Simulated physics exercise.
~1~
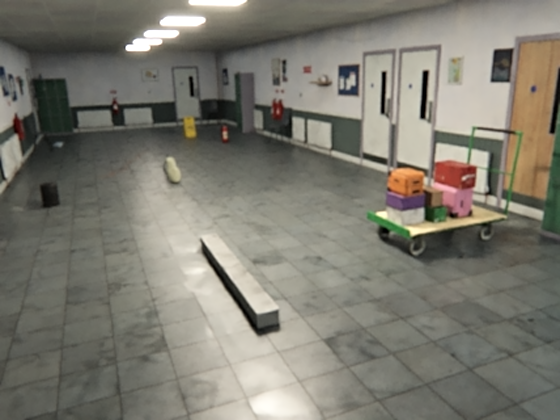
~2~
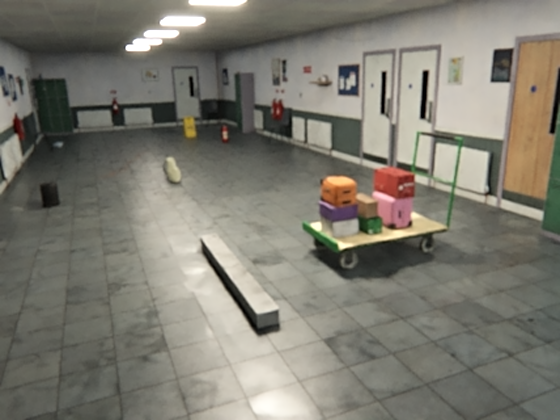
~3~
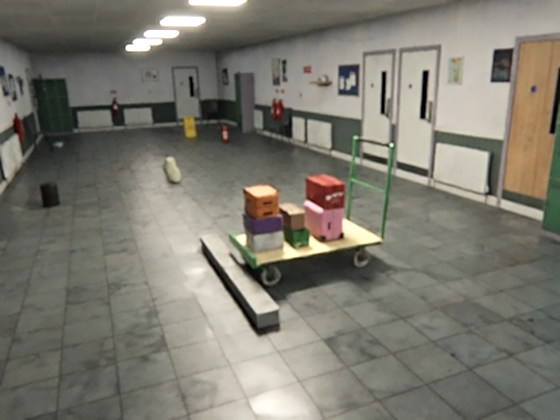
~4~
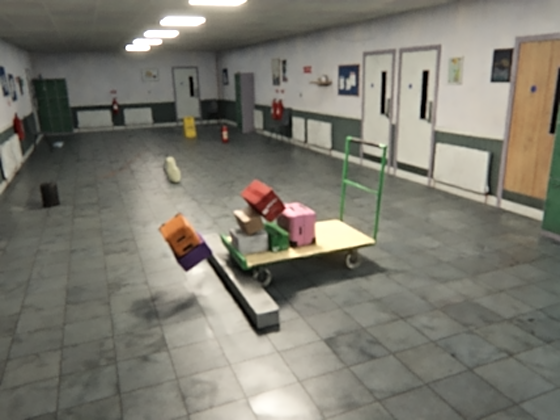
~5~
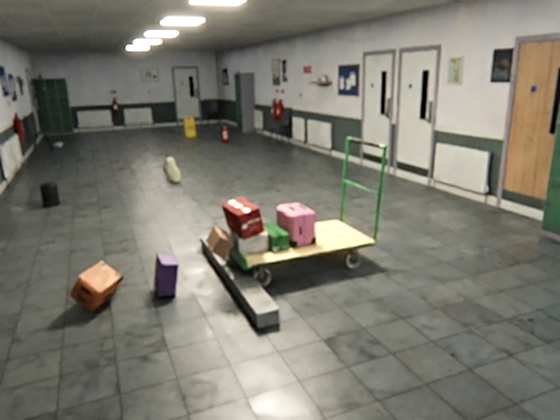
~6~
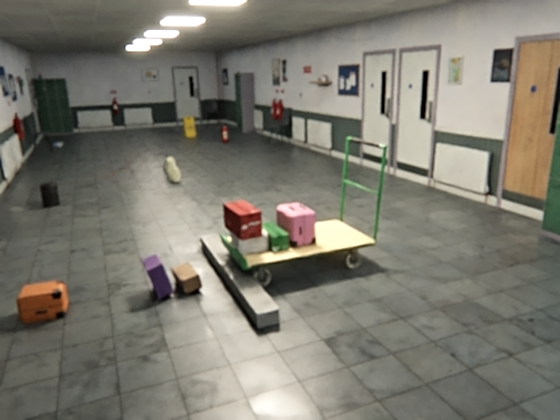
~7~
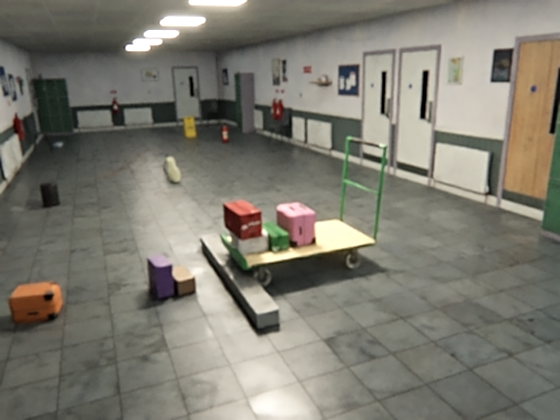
A flatbed trolley with a green handle and pale deck rolls left across the grey tiled floor of a long corridor, seen from a fixed, slightly raised viewpoint. It carries orange, purple, brown, red, green, white and pink cases and boxes towards a low kerb. The trolley stops at the kerb, and the orange suitcase and purple tote pitch off the front while the red carton tips forward. The brown tote tumbles over after them. The orange suitcase ends farthest left, with the purple and brown totes together nearer the kerb, while the red, white, green and pink pieces stay aboard.
